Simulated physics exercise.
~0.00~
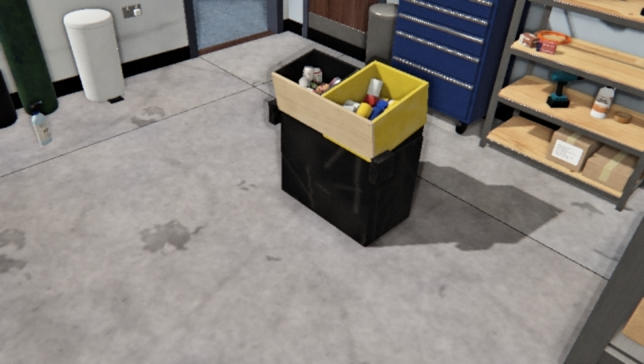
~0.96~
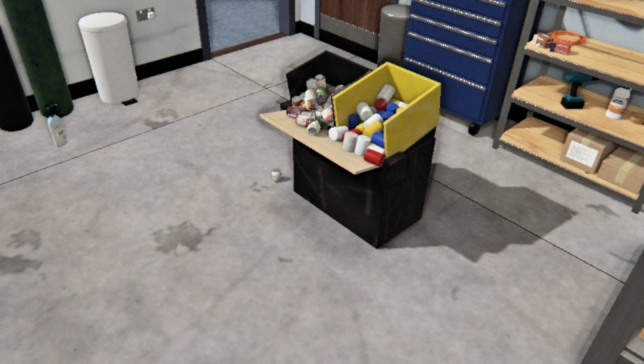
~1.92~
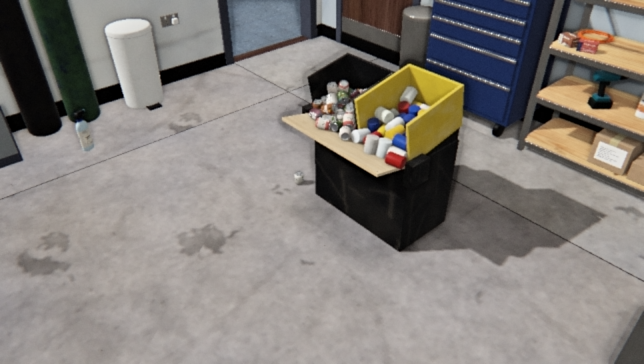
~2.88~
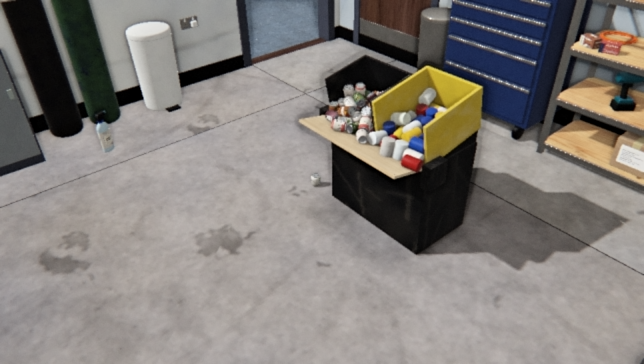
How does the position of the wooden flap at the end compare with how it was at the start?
At the start the flap was raised and leaning across the front of the two chutes, but by the end it had swung down and was lying nearly flat, sticking out in front of them.
A large black stand held a yellow chute and a black chute full of small containers, and the wooden flap across their front swung down until it lay nearly flat. The containers slid onto it, and one from the black chute ended on the floor.
